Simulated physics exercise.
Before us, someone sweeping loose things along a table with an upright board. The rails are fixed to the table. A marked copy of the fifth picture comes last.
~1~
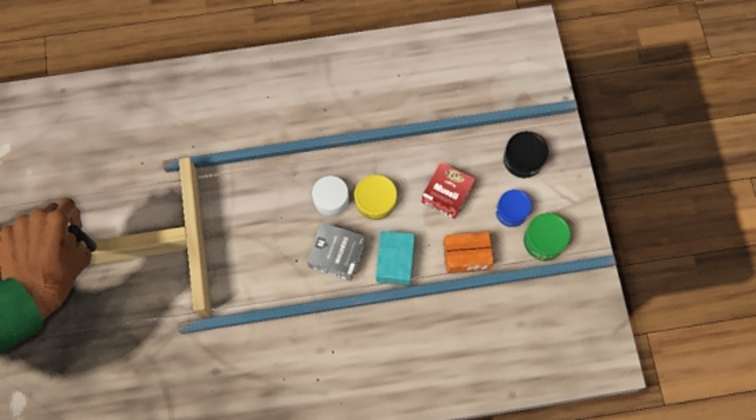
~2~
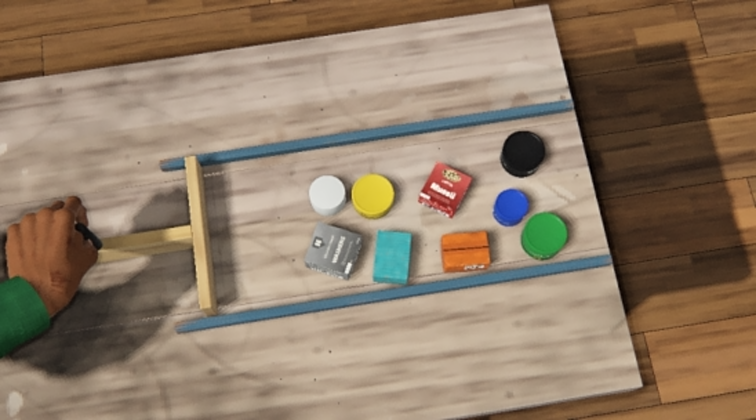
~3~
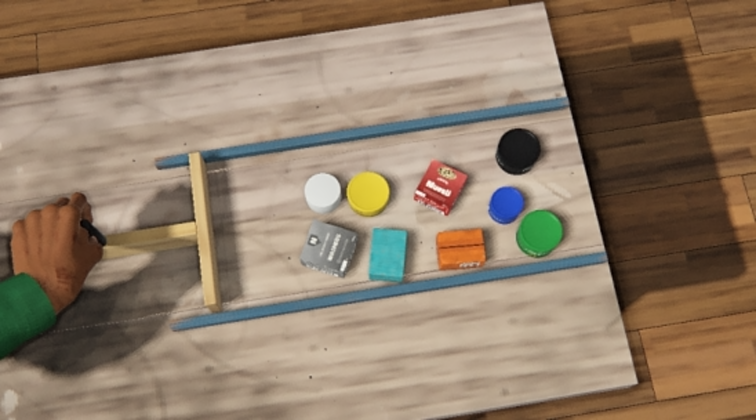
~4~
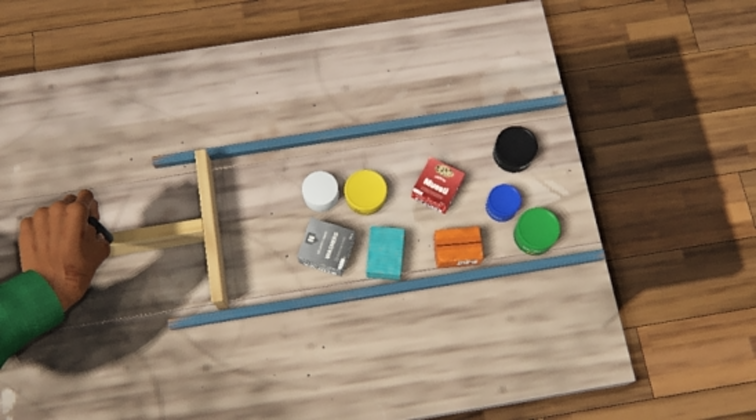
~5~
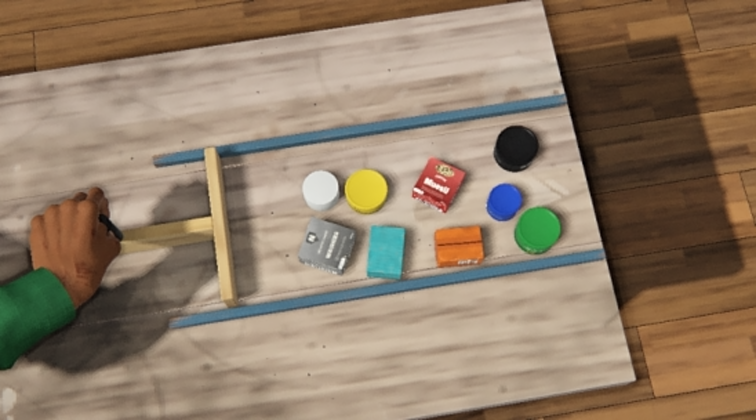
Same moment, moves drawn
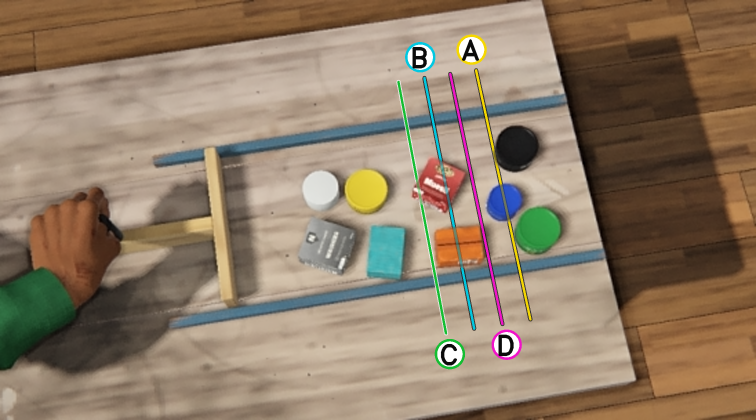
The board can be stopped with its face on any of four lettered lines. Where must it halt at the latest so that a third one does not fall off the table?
Line D.
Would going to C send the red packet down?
By then, no.
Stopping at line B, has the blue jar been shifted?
By then, yes.
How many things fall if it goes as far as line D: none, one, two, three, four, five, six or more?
By then, one.
On the marked copy, A at (502, 189); B at (448, 198); C at (421, 202); D at (475, 194).
With D. Early on, board (312, 207); turquoise block (390, 252); grey box (350, 237).
Further on, board (404, 193); green tub (563, 232); blue jar (524, 209).
At the end, board (474, 182); green tub over the edge; blue jar (582, 197); one fallen.
As for the rest, A drops three; B is within the limit but short; C is within the limit but short.
